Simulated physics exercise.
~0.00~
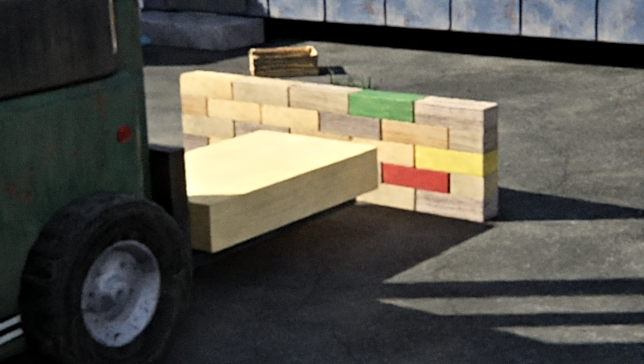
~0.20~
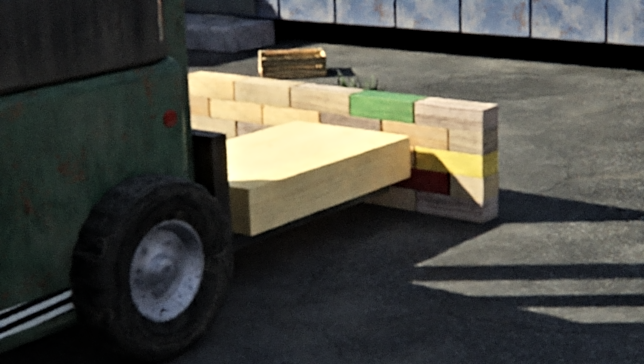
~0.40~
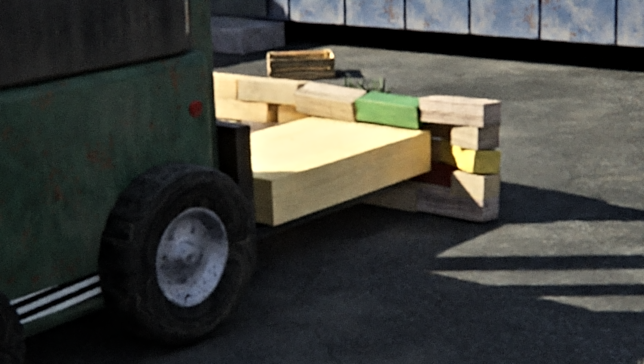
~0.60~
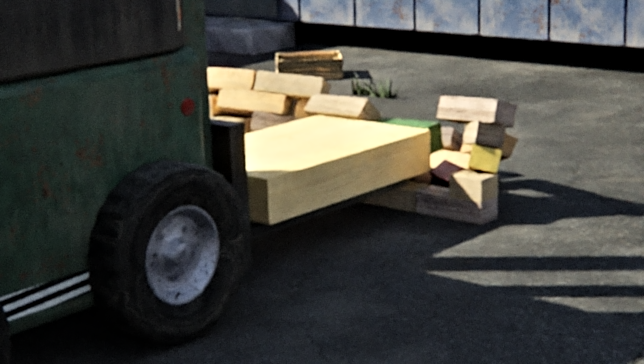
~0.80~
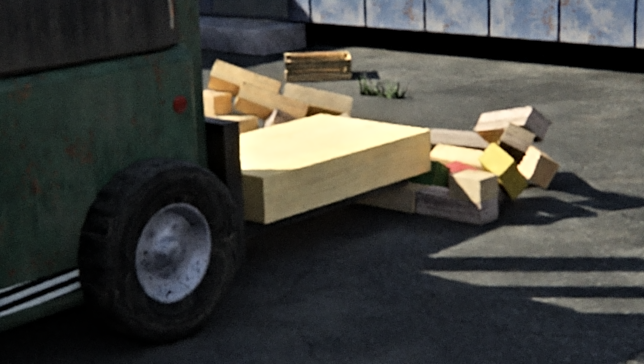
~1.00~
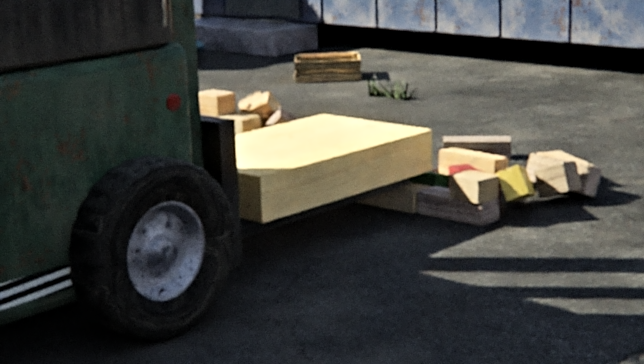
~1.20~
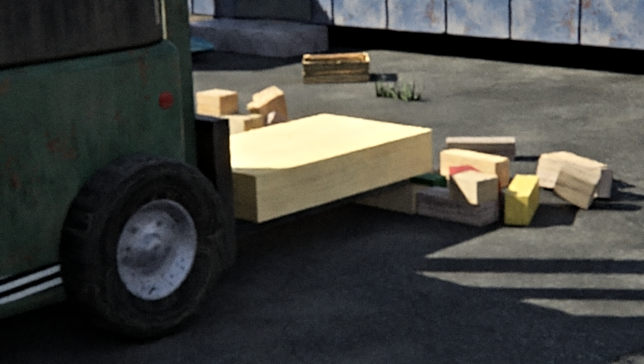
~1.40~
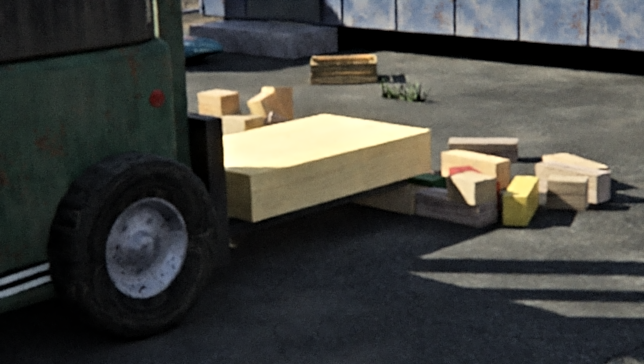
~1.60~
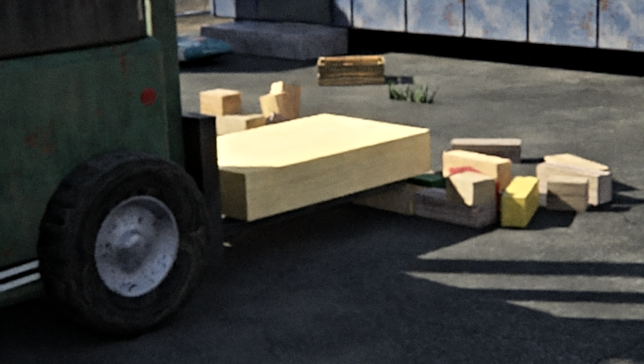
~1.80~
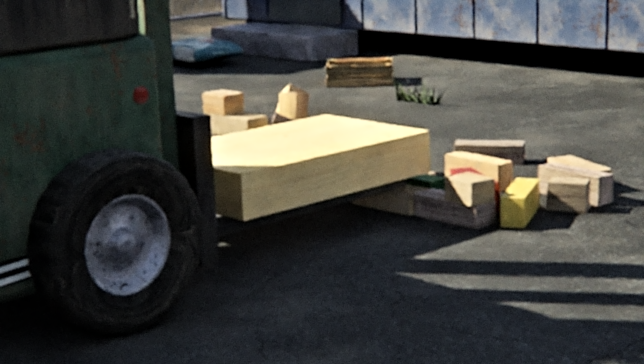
A green lift truck pushes a crate into a block wall, toppling much of it.
